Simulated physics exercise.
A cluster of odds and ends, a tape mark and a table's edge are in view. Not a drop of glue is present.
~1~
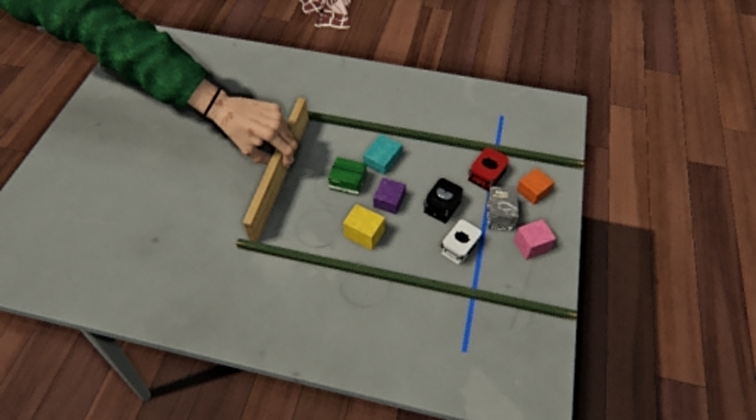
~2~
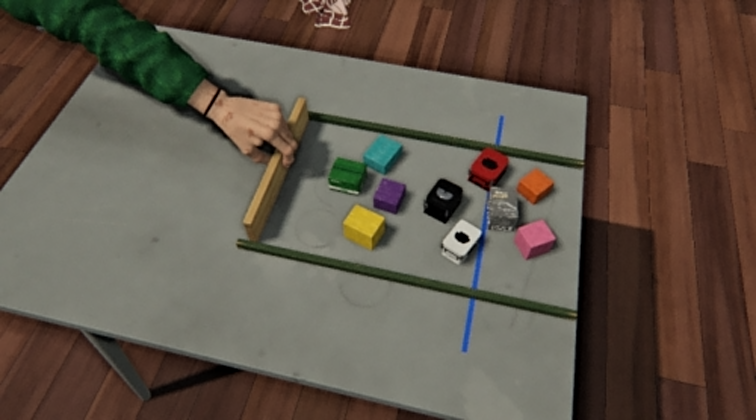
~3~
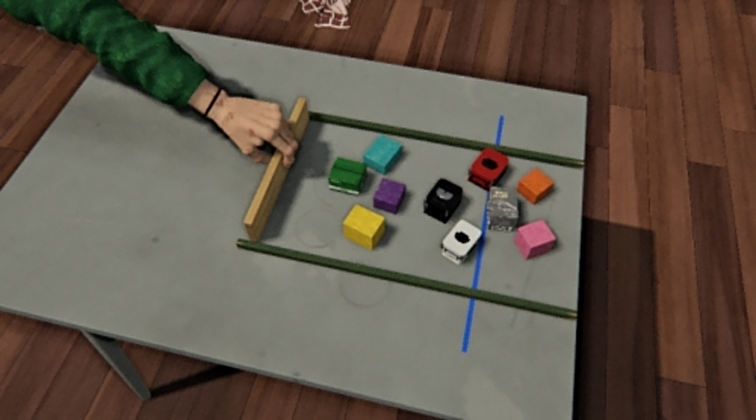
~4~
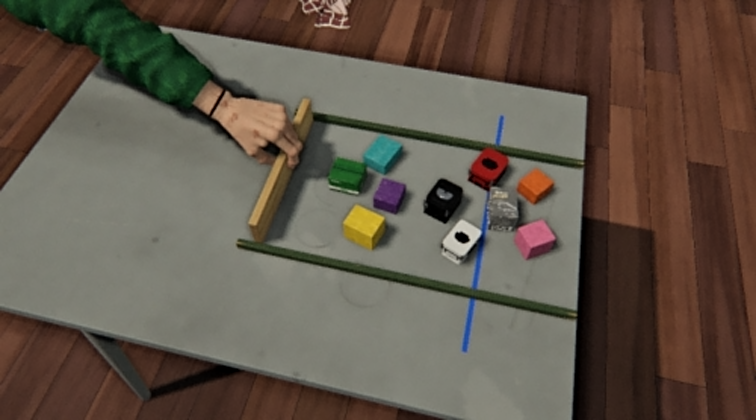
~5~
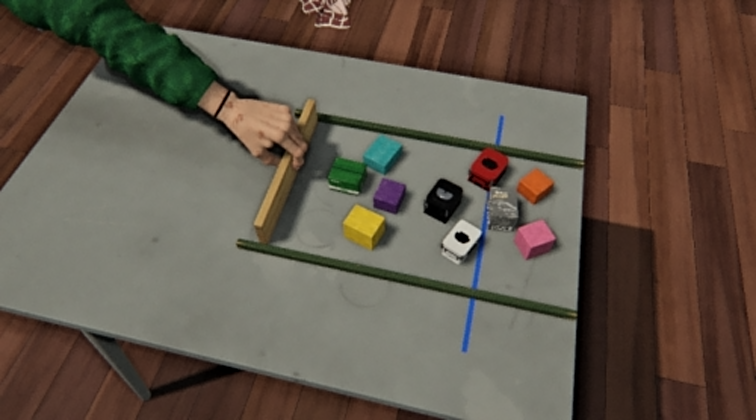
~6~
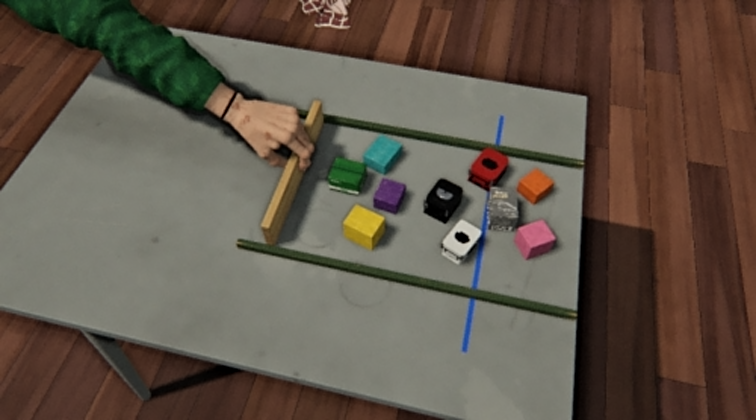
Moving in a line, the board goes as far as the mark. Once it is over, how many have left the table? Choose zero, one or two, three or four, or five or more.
One or two of them have left the table.
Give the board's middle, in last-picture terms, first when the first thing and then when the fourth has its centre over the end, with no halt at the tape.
About (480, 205) and about (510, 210).
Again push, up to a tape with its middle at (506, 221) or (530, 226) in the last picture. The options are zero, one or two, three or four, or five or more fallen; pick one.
The first spot would give one or two falling and the second 3 or 4.
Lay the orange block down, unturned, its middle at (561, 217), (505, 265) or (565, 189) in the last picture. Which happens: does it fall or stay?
Spot by spot, it drops away, then stays put, then stays put.
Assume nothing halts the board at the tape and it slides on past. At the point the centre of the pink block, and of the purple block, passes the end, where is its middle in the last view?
For the pink block, about (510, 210); for the purple block, about (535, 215).
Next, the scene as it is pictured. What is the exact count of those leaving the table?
Count: 1.
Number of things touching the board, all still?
The count is 3.
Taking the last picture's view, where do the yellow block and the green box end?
Okay, so first (498, 252), and next (505, 205).
A little later, none off yet; pink block at rest near (534, 240); orange block at rest near (535, 187); grey box at rest near (502, 209).
When it is over, the number that fall off is one or two; down, grey box.
